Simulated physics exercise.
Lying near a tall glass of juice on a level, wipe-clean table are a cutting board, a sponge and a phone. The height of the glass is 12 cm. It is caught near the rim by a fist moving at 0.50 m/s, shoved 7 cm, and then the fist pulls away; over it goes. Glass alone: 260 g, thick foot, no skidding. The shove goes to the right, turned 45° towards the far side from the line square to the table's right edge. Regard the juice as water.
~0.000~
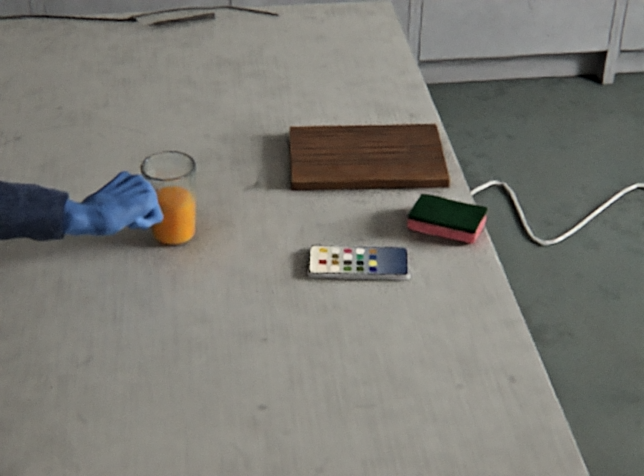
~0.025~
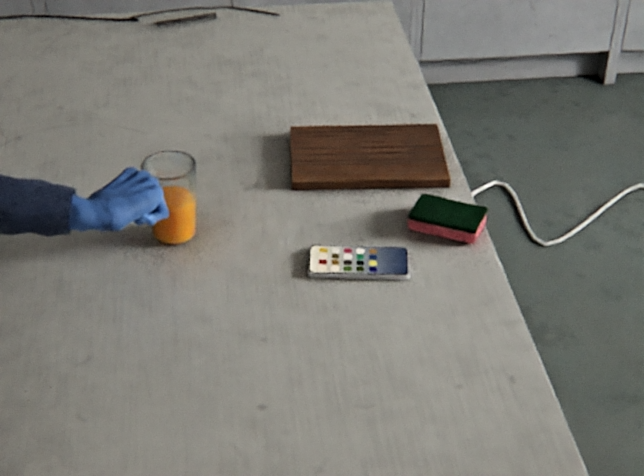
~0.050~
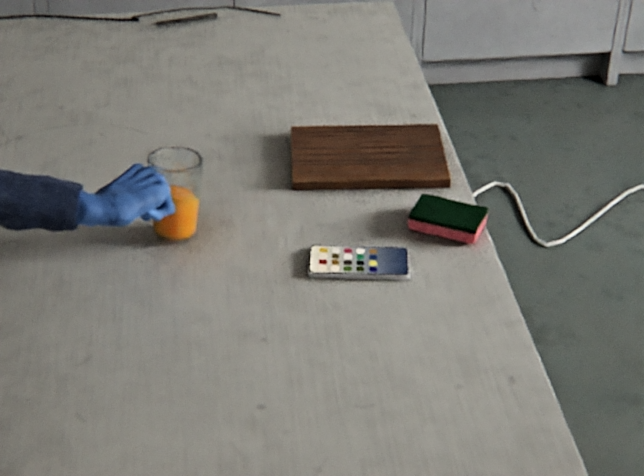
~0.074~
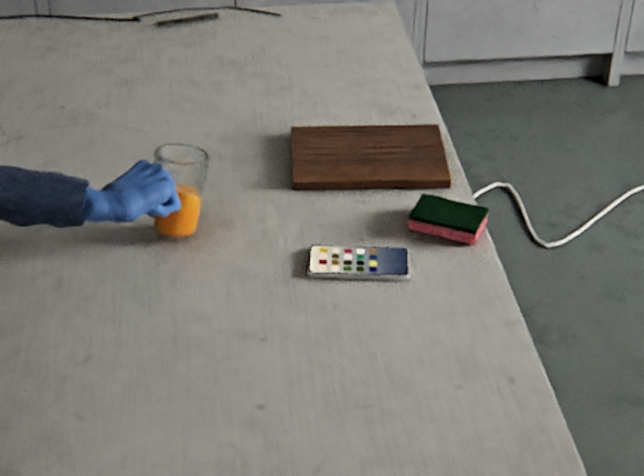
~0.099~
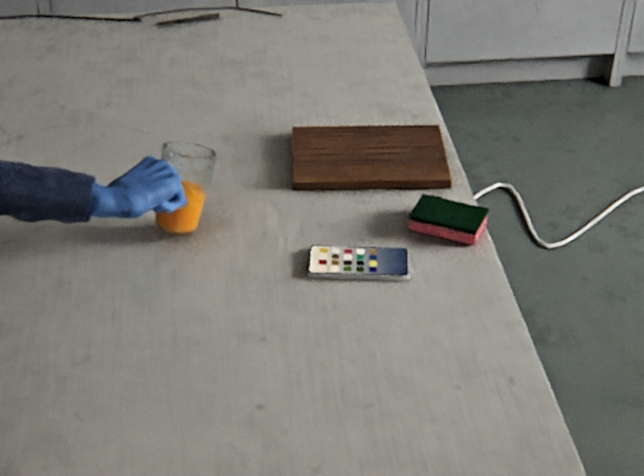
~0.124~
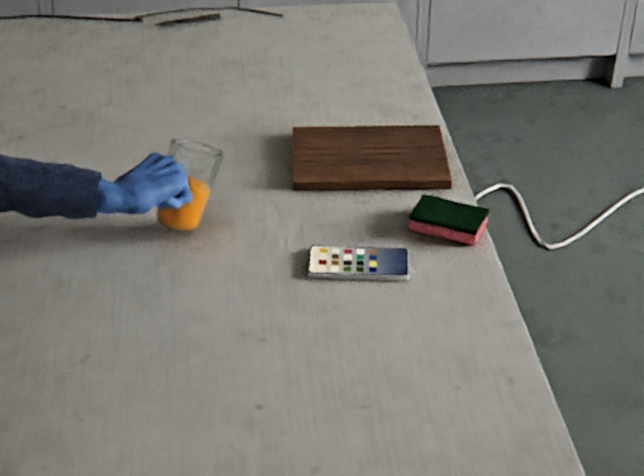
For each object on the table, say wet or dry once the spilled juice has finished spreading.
Cutting board: Wet; sponge: Dry; phone: Dry.
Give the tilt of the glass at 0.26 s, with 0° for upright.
Looks like close to 76 degrees of lean.
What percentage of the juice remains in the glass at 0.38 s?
Near 64 in a hundred.
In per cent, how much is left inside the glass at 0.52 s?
Share remaining: Around 30 %.
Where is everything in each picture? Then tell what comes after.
In the first frame, it leans 0°; the fist is at (136, 196); the juice meets the walls at (149, 198) and (193, 195); the cutting board is at (367, 151); the sponge is at (448, 211); the phone is at (359, 260).
In the second frame, it leans 0°; the fist is at (142, 191); the juice meets the walls at (150, 197) and (193, 195).
In the third frame, it leans 7°; the fist is at (149, 187); the juice meets the walls at (153, 186) and (195, 193).
In the fourth frame, it leans 13°; the fist is at (155, 184); the juice meets the walls at (159, 177) and (196, 192).
In the fifth frame, it leans 21°; the fist is at (161, 180); the juice meets the walls at (166, 176) and (200, 189).
In the sixth frame, it leans 28°; the fist is at (167, 176); the juice meets the walls at (167, 191) and (204, 188).
Then, 0.26 s in, the tilt is 76° and 100 per cent is in the glass, 0 has run off the table; wet so far, nothing.
Then, 0.38 s in, the tilt is 86° and 64 per cent is in the glass, 0 has run off the table; wet so far, cutting board.
Then, 0.52 s in, the tilt is 86° and 29 per cent is in the glass, 0 has run off the table; wet so far, cutting board.
Then, 0.76 s in, the tilt is 86° and 15 per cent is in the glass, 3 has run off the table; wet so far, cutting board.
Finally, 7 per cent is in the glass, 24 has run off the table; wet so far, cutting board.
